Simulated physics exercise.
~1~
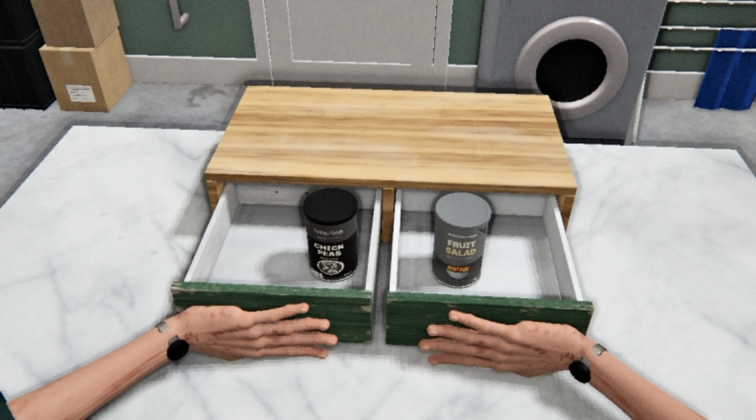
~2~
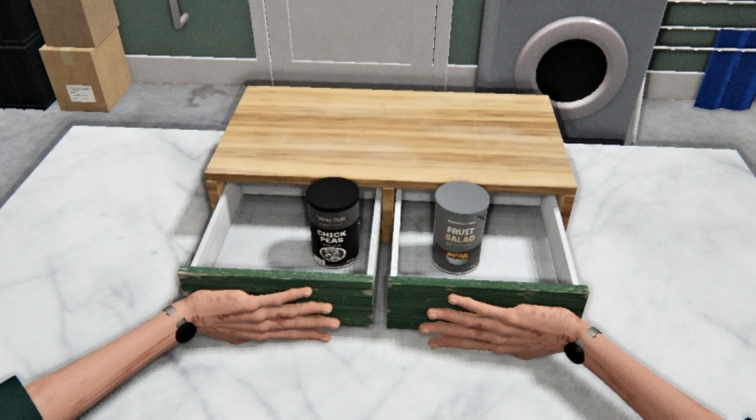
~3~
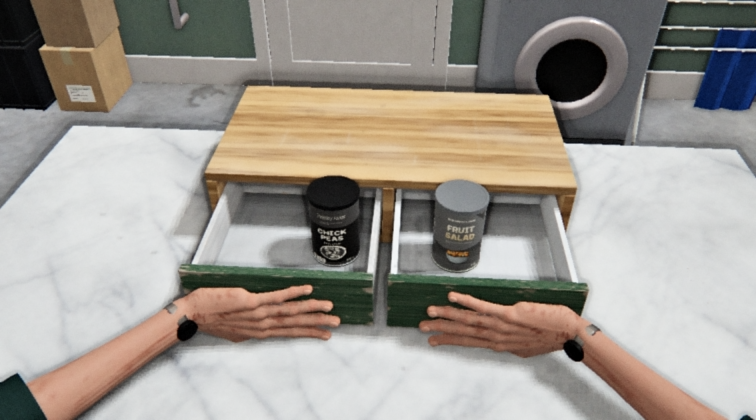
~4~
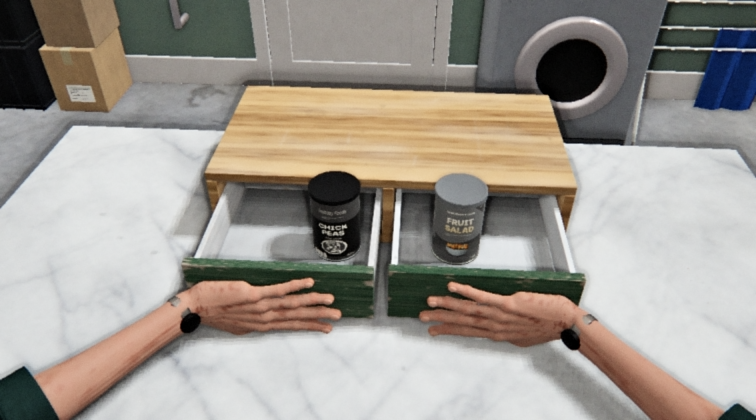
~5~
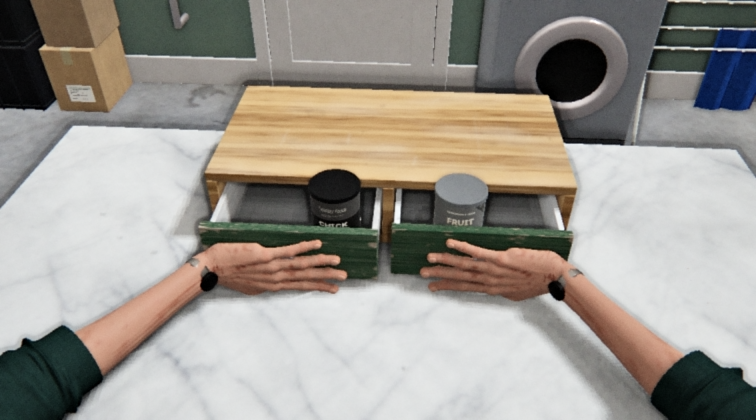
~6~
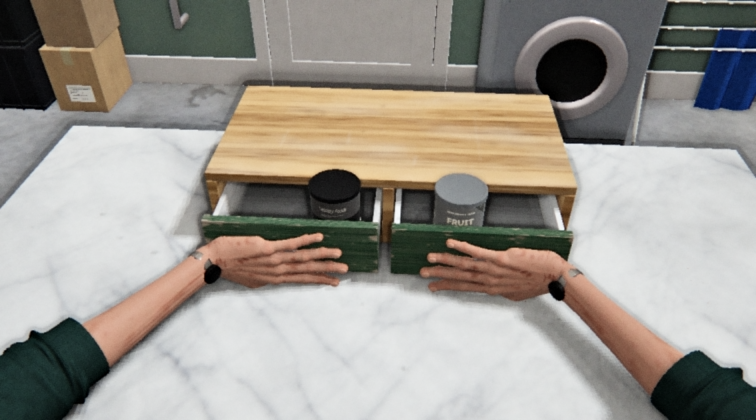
On a marble counter, two hands push drawers holding upright cans inward, but both stay partly open.
